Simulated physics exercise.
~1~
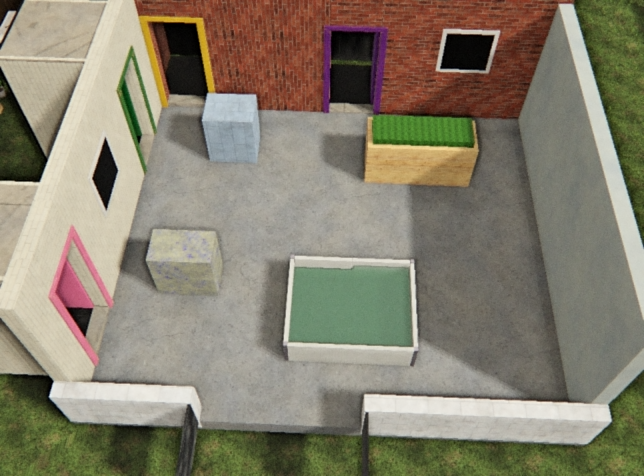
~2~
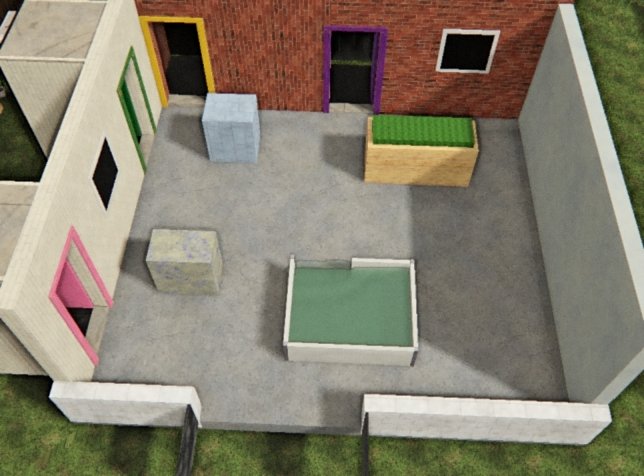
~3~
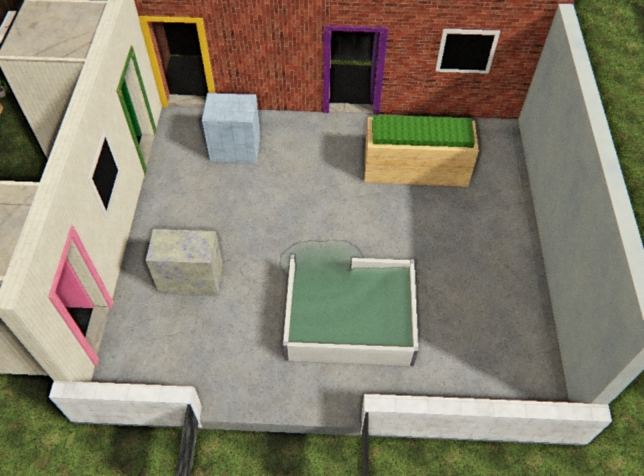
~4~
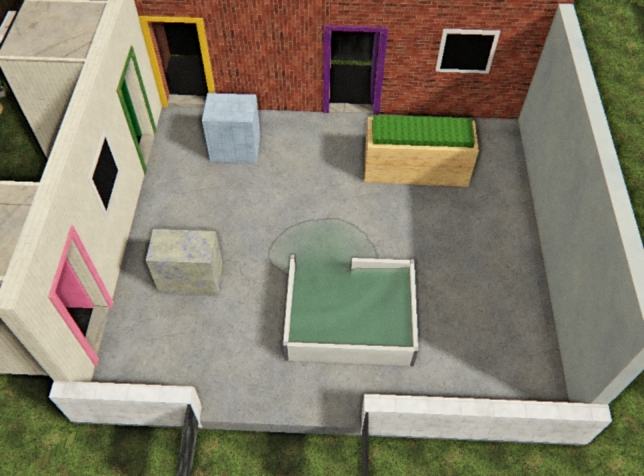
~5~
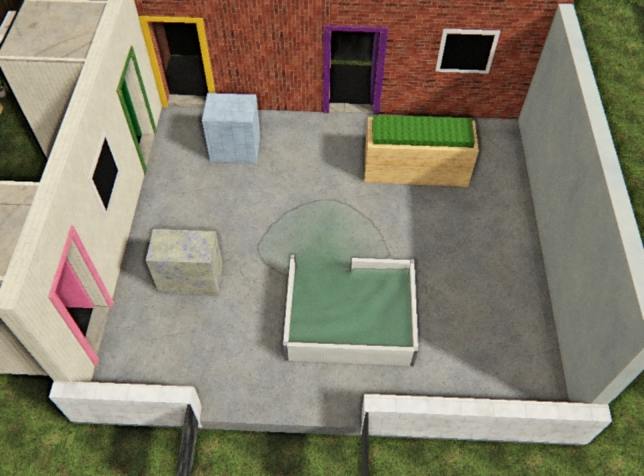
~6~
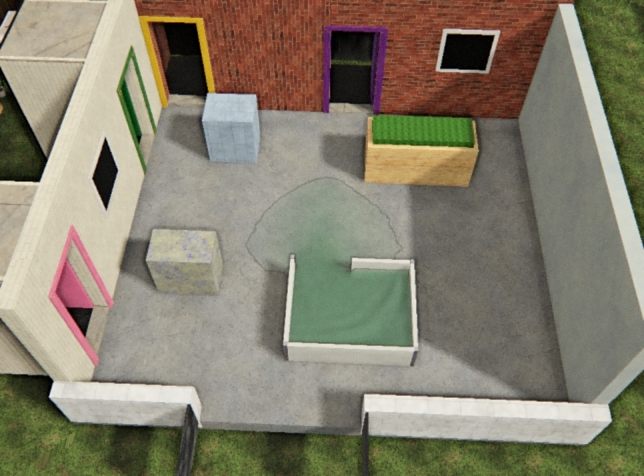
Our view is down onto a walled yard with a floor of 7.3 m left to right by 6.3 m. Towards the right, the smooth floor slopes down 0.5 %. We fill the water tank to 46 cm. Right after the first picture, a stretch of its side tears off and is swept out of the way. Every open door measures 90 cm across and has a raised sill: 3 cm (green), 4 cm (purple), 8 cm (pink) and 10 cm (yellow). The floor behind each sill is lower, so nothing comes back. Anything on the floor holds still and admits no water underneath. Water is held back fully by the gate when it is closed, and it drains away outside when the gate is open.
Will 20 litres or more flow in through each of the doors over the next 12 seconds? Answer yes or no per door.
Green door: Yes, purple door: Yes, pink door: No, yellow door: No.
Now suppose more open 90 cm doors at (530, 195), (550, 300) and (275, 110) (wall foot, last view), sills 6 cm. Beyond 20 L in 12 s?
In turn: Short of it, short of it, beyond it.
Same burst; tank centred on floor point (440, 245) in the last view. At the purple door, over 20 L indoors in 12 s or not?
In that case purple comes out short of the limit.
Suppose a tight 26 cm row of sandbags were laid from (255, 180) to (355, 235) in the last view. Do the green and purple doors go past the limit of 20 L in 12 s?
At the green door the limit is exceeded, and at the purple door it is not reached.
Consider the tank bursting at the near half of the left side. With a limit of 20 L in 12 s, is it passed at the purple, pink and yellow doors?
Result: Purple limit not passed, pink limit passed, yellow limit not passed.
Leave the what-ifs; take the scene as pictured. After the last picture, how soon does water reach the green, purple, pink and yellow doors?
So, green at 1.8 s, then purple at 0.8 s, pink at 7.5 s, and yellow at 2.2 s.
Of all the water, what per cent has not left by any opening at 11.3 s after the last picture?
Some 86 per cent remains.
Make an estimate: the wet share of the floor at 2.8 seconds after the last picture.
About 40 per cent.
Then, 0.7 s after the last picture water covers 20 % of the floor and is deepest (24 cm) near (311, 267); green door not reached, purple door not reached, pink door not reached, yellow door not reached.
Then, 1.5 s after the last picture water covers 30 % of the floor and is deepest (18 cm) near (311, 267); green door not reached, purple door 10 cm at the sill, 14 L in, pink door not reached, yellow door not reached.
Then, 2.8 s after the last picture water covers 40 % of the floor and is deepest (12 cm) near (321, 268); green door 7 cm at the sill, 15 L in, purple door 12 cm at the sill, 81 L in, pink door not reached, yellow door 2 cm at the sill, 0 L in.
Then, 6.3 s after the last picture water covers 55 % of the floor and is deepest (8 cm) near (522, 166); green door 5 cm at the sill, 49 L in, purple door 6 cm at the sill, 135 L in, pink door not reached, yellow door 7 cm at the sill, 0 L in.
Then, 11.3 s after the last picture water covers 75 % of the floor and is deepest (5 cm) near (522, 166); green door 3 cm at the sill, 56 L in, purple door 4 cm at the sill, 142 L in, pink door 2 cm at the sill, 0 L in, yellow door 3 cm at the sill, 0 L in.
